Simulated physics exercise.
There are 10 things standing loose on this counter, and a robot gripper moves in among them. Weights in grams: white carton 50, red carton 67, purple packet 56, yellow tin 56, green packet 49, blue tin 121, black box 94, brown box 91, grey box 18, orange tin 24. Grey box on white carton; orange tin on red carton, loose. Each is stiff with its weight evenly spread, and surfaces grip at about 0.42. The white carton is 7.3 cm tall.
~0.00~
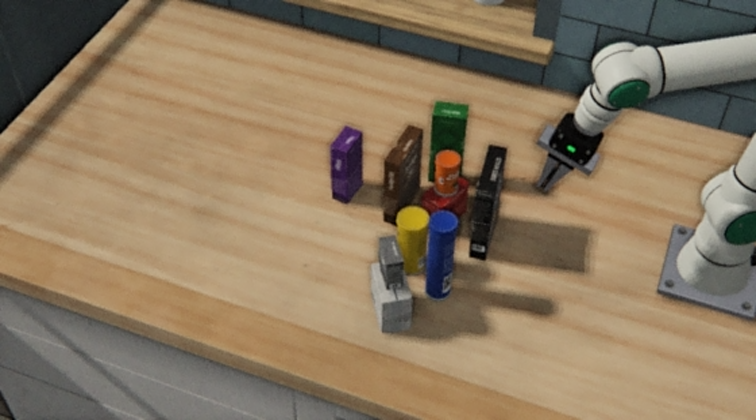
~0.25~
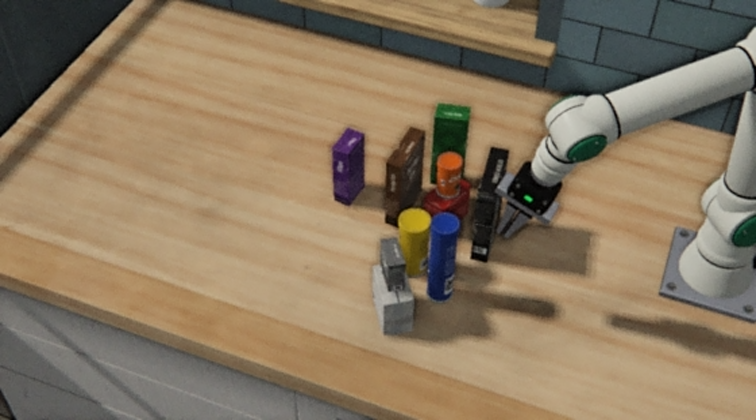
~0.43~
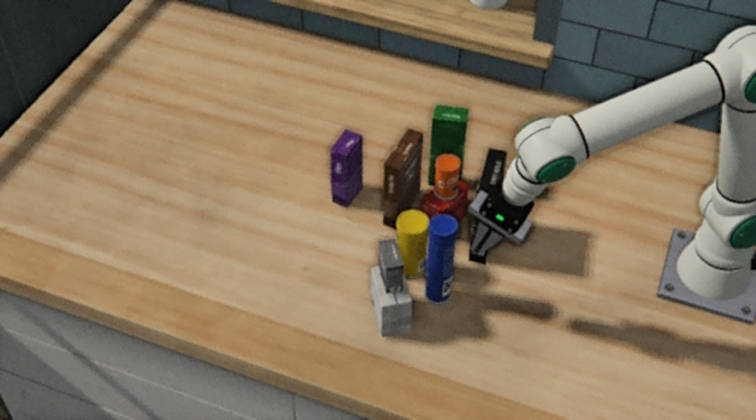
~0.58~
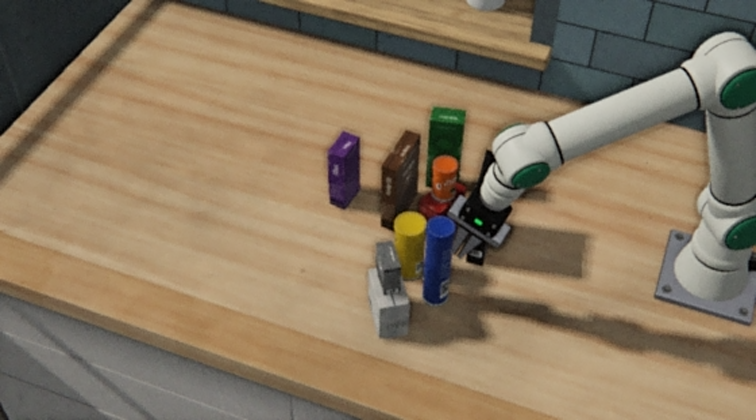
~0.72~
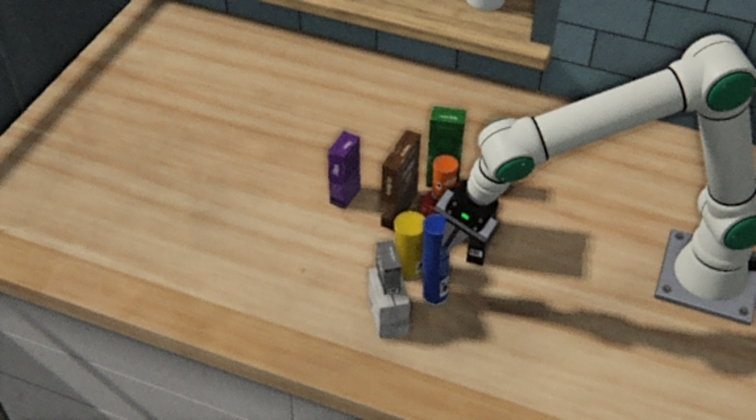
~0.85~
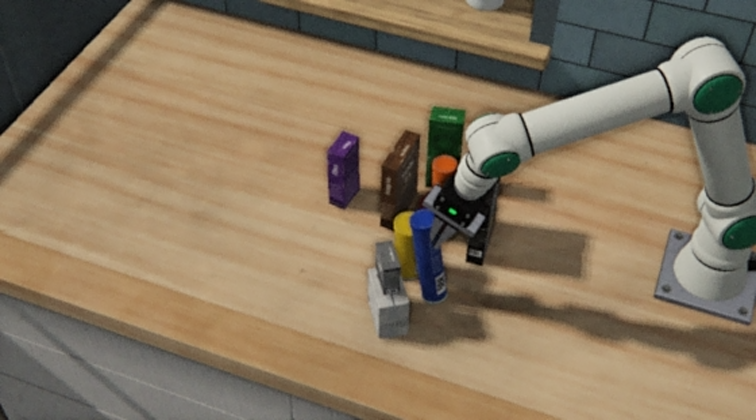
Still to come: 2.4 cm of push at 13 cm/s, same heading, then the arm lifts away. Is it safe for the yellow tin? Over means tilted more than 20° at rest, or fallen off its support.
The yellow tin: Upright.
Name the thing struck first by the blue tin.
It is the yellow tin.
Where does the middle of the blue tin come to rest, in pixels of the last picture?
Around (375, 272).
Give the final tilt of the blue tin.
About 90°.
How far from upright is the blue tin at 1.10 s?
About 25°.
Around 1.10 s, yellow tin and blue tin touch at 0.90 s; off upright blue tin 24°, yellow tin 7°.
Around 1.40 s, white carton and blue tin touch at 1.15 s; off upright blue tin 90°.
Around 1.85 s, off upright blue tin 90°.
At rest, past 20° or fallen, blue tin. Standing, black box, red carton, white carton, brown box, yellow tin, green packet, purple packet, orange tin and grey box.
